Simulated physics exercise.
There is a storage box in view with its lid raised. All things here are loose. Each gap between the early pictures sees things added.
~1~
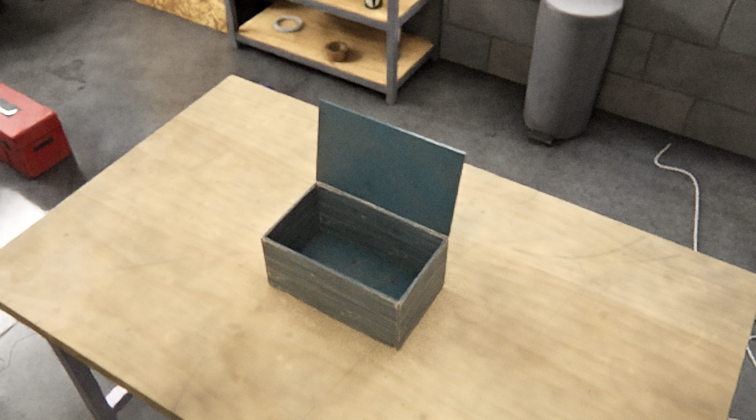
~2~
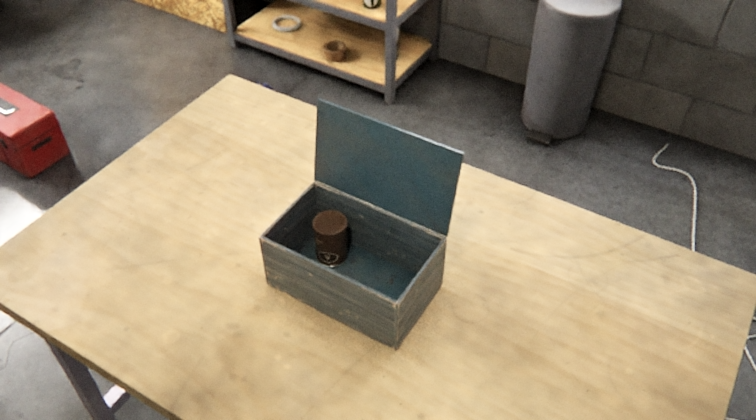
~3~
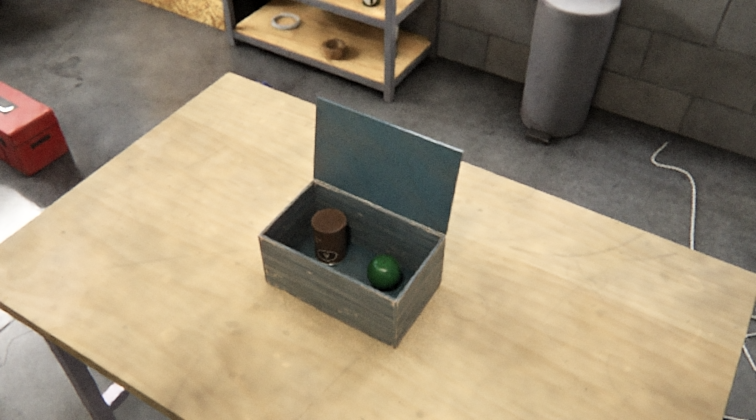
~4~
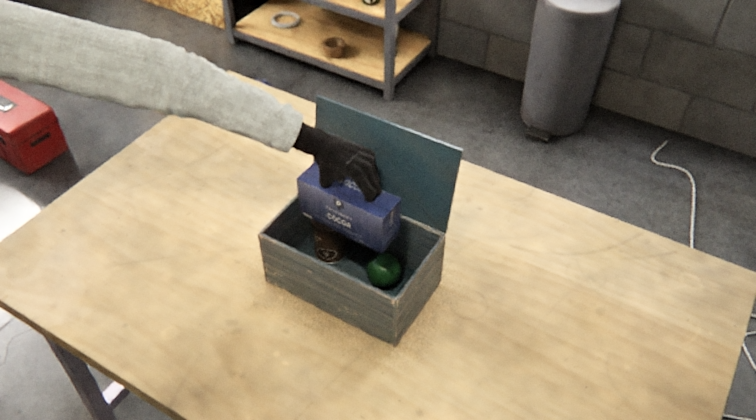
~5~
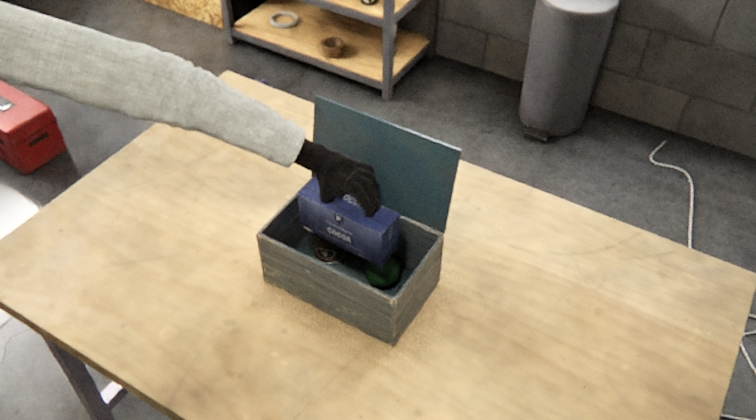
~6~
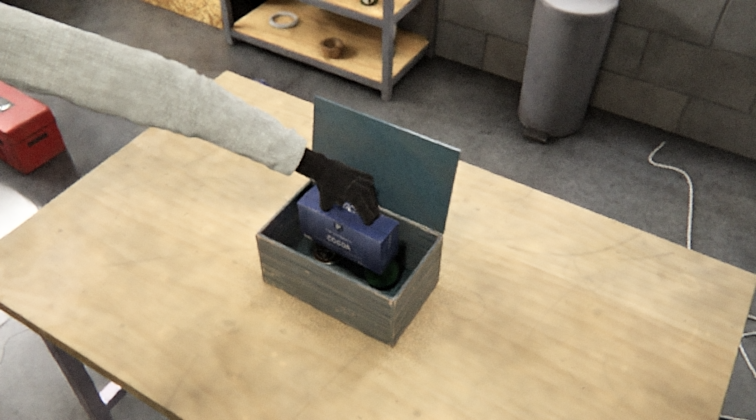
A black-gloved hand on a grey-sleeved arm comes in from the left over a pale wooden table in a workshop, seen from above by a still camera, with an open grey-blue box at its centre. Before the arm shows, a dark brown cylindrical object appears in the box's left side, then a green apple at its right. The hand lowers a blue cocoa carton slightly between the box's walls, increasingly hiding both.
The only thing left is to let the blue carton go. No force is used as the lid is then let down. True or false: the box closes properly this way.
True.
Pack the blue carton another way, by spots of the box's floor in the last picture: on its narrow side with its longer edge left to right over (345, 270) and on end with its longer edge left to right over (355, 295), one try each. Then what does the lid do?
Try 1: Lid shut; try 2: Lid not shut.
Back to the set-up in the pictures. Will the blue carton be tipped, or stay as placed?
It ends up leaning.
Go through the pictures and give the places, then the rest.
In the first frame, the last thing is not in view yet.
In the second frame, the last thing is not in view yet.
In the third frame, the last thing is not in view yet; green apple (384, 272).
In the fourth frame, on its way; blue carton (349, 206); green apple (384, 270).
In the fifth frame, on its way; blue carton (348, 221).
In the sixth frame, in place under the hand; blue carton (348, 229).
Then, 0.40 s on from there, blue carton on its side near (356, 285); green apple shifted a little.
Then, 1.20 s on from there, lid starting down; blue carton on its side near (358, 291); green apple shifted about its own width.
Then, 1.80 s on from there, lid 47° above the rim; blue carton on its side near (358, 291); green apple shifted about its own width.
Then, 2.20 s on from there, lid 17° above the rim; blue carton on its side near (358, 291); green apple shifted about its own width.
In the end, lid shut; toppled in the box, blue carton; moved from the start, green apple; brown tin unmoved. At the end, from the last picture's camera, blue carton near (358, 291).
